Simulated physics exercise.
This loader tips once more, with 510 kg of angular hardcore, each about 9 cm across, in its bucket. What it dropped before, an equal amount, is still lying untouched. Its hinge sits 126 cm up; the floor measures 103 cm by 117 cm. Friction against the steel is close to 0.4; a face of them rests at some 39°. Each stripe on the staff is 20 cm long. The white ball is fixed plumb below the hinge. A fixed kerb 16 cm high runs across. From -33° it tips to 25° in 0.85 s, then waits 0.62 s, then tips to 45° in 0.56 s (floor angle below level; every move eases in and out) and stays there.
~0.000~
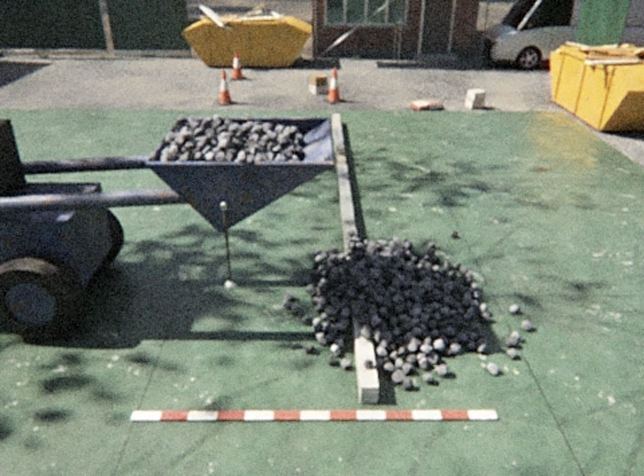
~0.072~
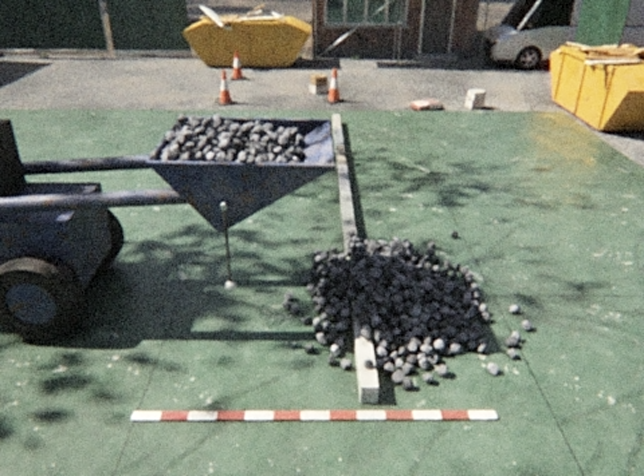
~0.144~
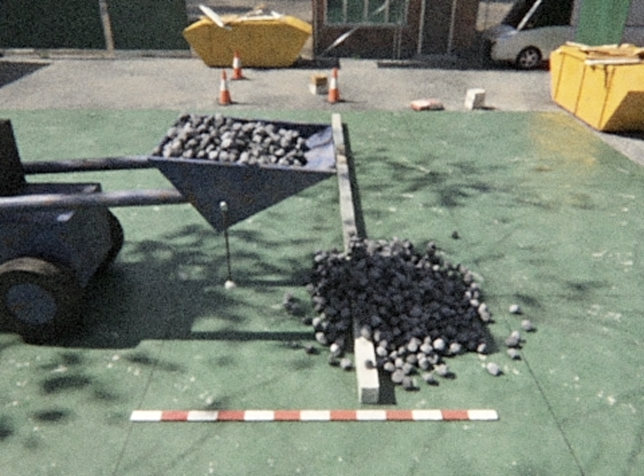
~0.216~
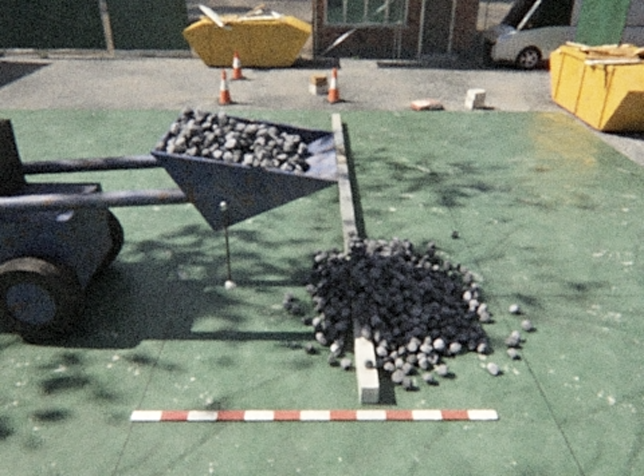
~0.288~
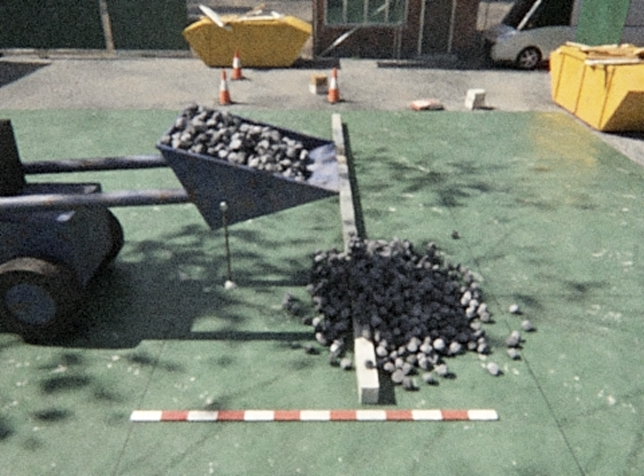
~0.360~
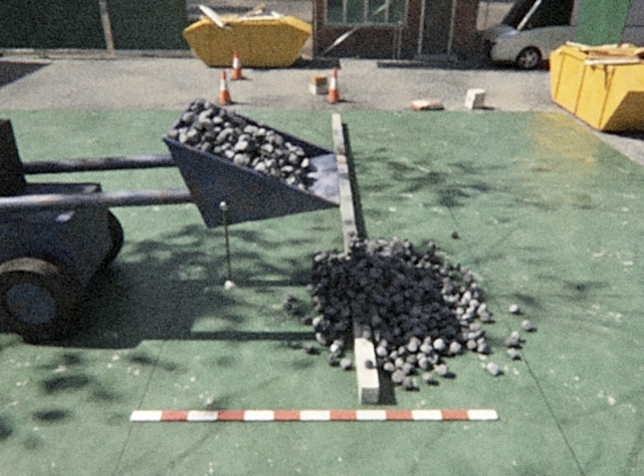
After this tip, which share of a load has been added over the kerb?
About 16 per cent.
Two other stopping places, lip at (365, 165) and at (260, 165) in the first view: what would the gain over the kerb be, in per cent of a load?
Near 45 per cent from the first place, 0 from the second.
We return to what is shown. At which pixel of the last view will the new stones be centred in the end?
Their middle is at about (324, 283).
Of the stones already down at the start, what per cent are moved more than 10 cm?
Roughly 5 per cent of them.
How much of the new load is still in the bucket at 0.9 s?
About 100 per cent.
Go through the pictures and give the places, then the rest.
In the first frame, the bucket is at -33°, its lip at (334, 164); the top of the load is at (205, 127). The earlier load is highest near (371, 271), 33 cm above ground level, 21 % on this side of the kerb, 79 % over the kerb.
In the second frame, the bucket is at -32°, its lip at (335, 166); the top of the load is at (206, 126); the stones move at 0.1 m/s on average.
In the third frame, lip at (336, 173), floor tilted -29°, highest stones at (198, 123); the stones move at 0.3 m/s on average.
In the fourth frame, lip at (339, 182), floor tilted -24°, highest stones at (198, 120); the stones move at 0.4 m/s on average.
In the fifth frame, the bucket is at -18°, its lip at (340, 193); the top of the load is at (197, 115); the stones move at 0.4 m/s on average.
In the sixth frame, lip at (340, 206), floor tilted -11°, highest stones at (201, 112); the stones move at 0.5 m/s on average.
After 0.6 s the floor is at 16°; in per cent of one load, 100 in the bucket, 21 on this side of the kerb, 79 over the kerb; the foremost stones are at (495, 304).
After 0.9 s the floor is at 25°; in per cent of one load, 99 in the bucket, 22 on this side of the kerb, 79 over the kerb; the foremost stones are at (495, 304).
After 2.5 s the floor is at 45°; in per cent of one load, 0 in the bucket, 105 on this side of the kerb, 95 over the kerb; the foremost stones are at (495, 304).
After 5.3 s the floor is at 45°; in per cent of one load, 0 in the bucket, 105 on this side of the kerb, 95 over the kerb; the foremost stones are at (495, 304). Net gain over the kerb, 16.
